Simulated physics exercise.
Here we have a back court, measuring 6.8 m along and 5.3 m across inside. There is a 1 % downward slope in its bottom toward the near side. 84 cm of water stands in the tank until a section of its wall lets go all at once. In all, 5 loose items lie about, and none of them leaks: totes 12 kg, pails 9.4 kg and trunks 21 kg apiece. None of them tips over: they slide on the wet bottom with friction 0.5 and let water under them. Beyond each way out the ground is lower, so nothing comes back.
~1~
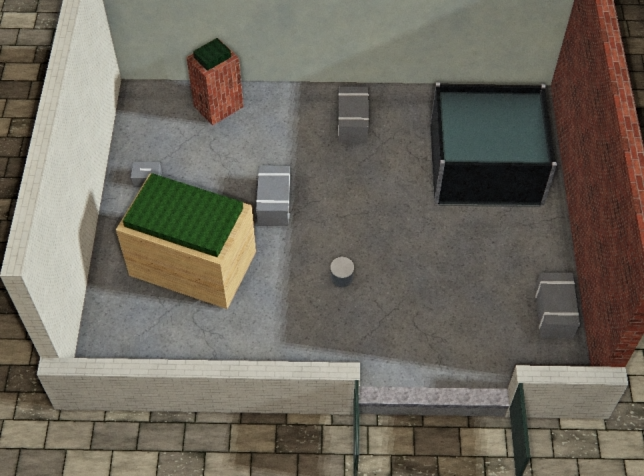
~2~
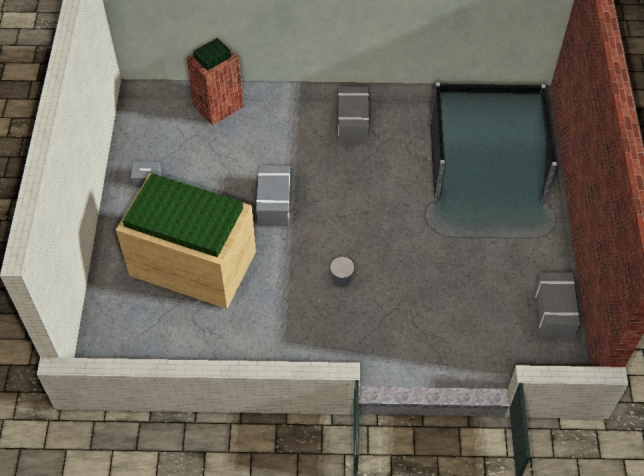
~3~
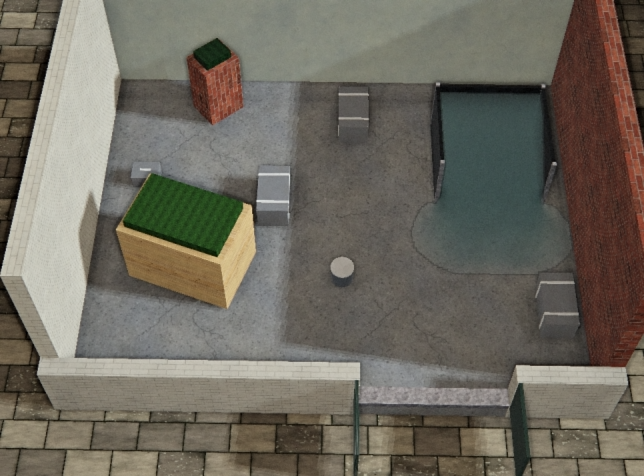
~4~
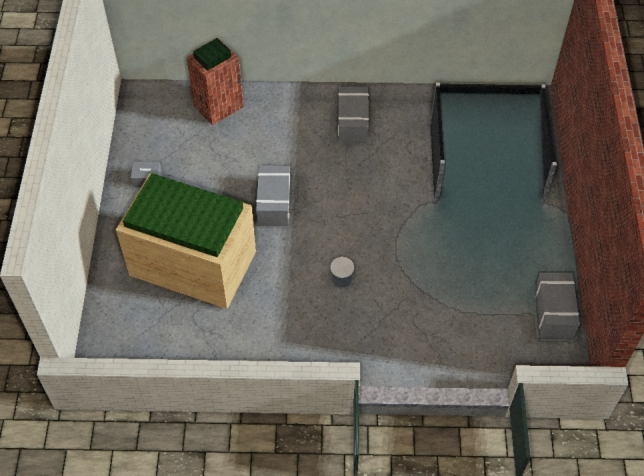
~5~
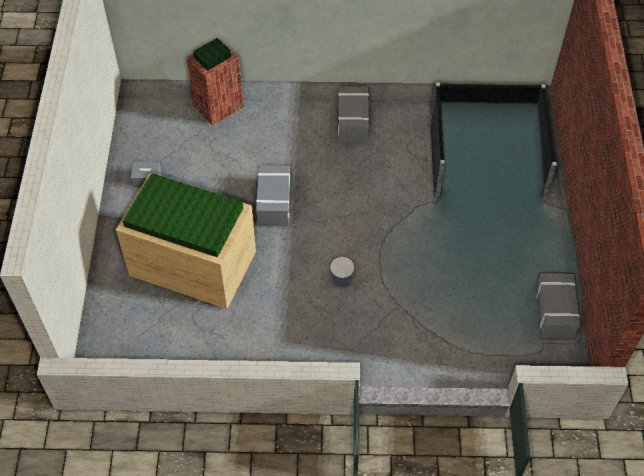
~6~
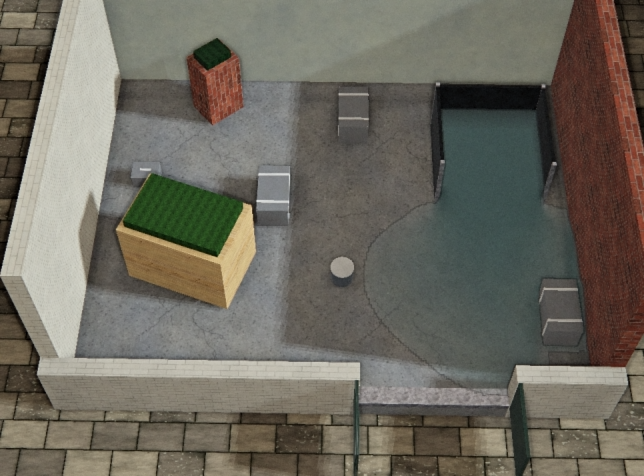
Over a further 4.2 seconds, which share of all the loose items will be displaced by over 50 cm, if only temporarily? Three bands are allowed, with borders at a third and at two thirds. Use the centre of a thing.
That would be less than a third of them.
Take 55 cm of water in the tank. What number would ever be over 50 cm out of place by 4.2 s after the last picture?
With that change, 1 of them.
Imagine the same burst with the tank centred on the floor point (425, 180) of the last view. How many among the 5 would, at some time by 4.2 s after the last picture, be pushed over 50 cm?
In that case the number is 2.
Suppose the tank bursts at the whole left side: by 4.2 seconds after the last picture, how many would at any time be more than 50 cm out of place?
Then it comes to 3 of them.
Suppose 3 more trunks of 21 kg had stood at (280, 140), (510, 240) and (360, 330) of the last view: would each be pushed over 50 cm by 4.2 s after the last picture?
Going through them, I'd say falls short, exceeds it and finally exceeds it.
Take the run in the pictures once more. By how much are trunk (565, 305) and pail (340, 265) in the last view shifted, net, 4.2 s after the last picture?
Net shifts, in order: 350 cm and 0 cm.
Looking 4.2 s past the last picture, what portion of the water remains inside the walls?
Around 58 per cent of the water is still in there.
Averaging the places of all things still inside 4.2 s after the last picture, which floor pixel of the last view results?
Averaged position, last view: Near pixel (285, 222).
Then, 0.4 s after the last picture 1 of 5 are over 50 cm from their spots; 1 afloat.
Then, 1.5 s after the last picture 1 of 5 are over 50 cm from their spots; 1 afloat.
Then, 2.8 s after the last picture 1 of 5 are over 50 cm from their spots; 1 afloat.
Then, 4.2 s after the last picture 1 of 5 are over 50 cm from their spots, and 1 have been at some point; 1 afloat.
